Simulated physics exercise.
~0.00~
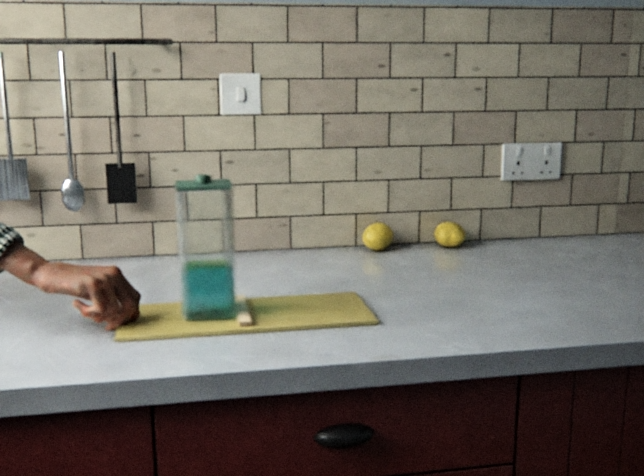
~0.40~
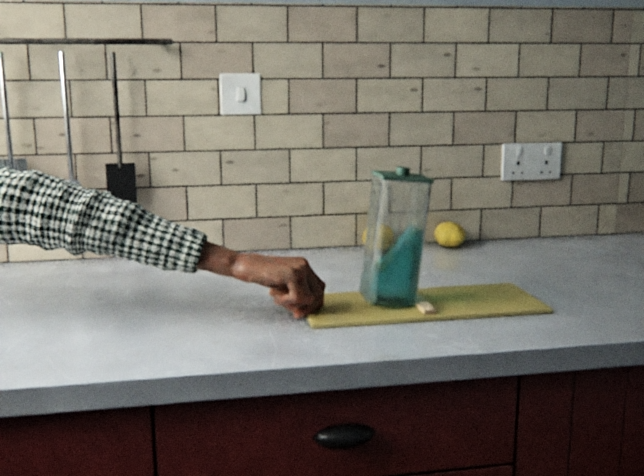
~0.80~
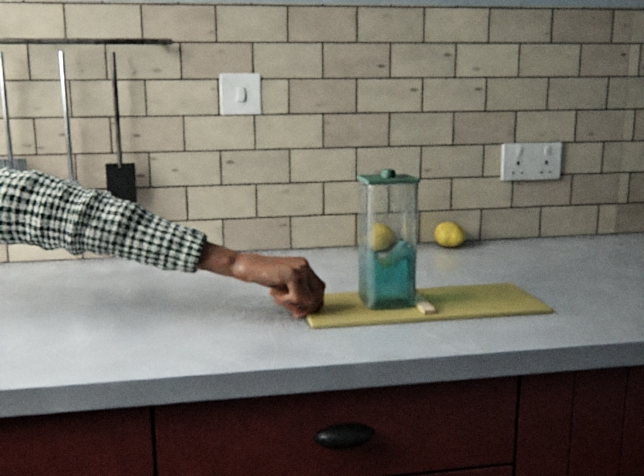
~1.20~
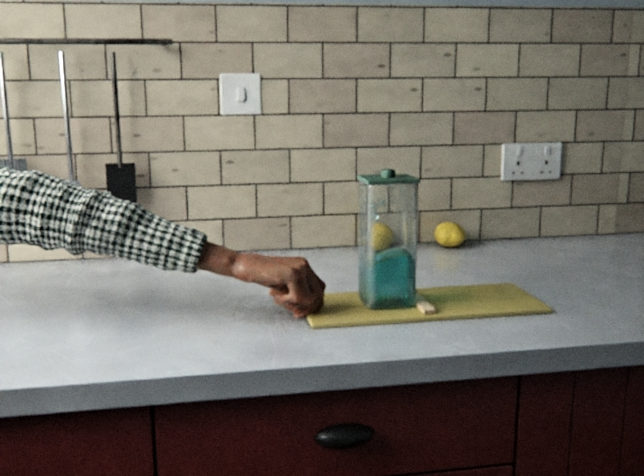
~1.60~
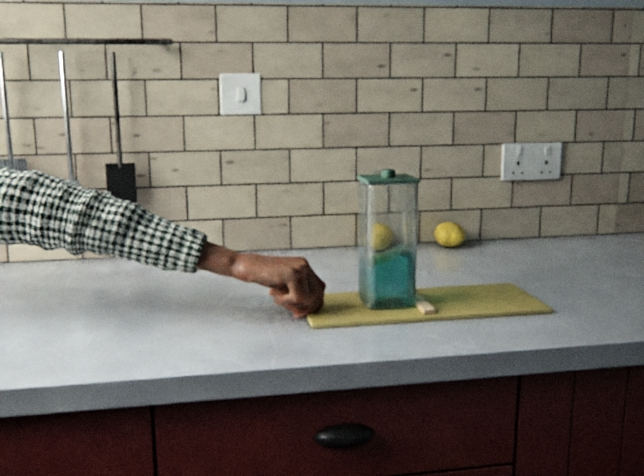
A yellow board carrying a clear square bottle of blue-green liquid slid right along the counter, a hand at its left end, and when it stopped the bottle tipped slightly, then settled back upright and stayed standing as the liquid sloshed inside.
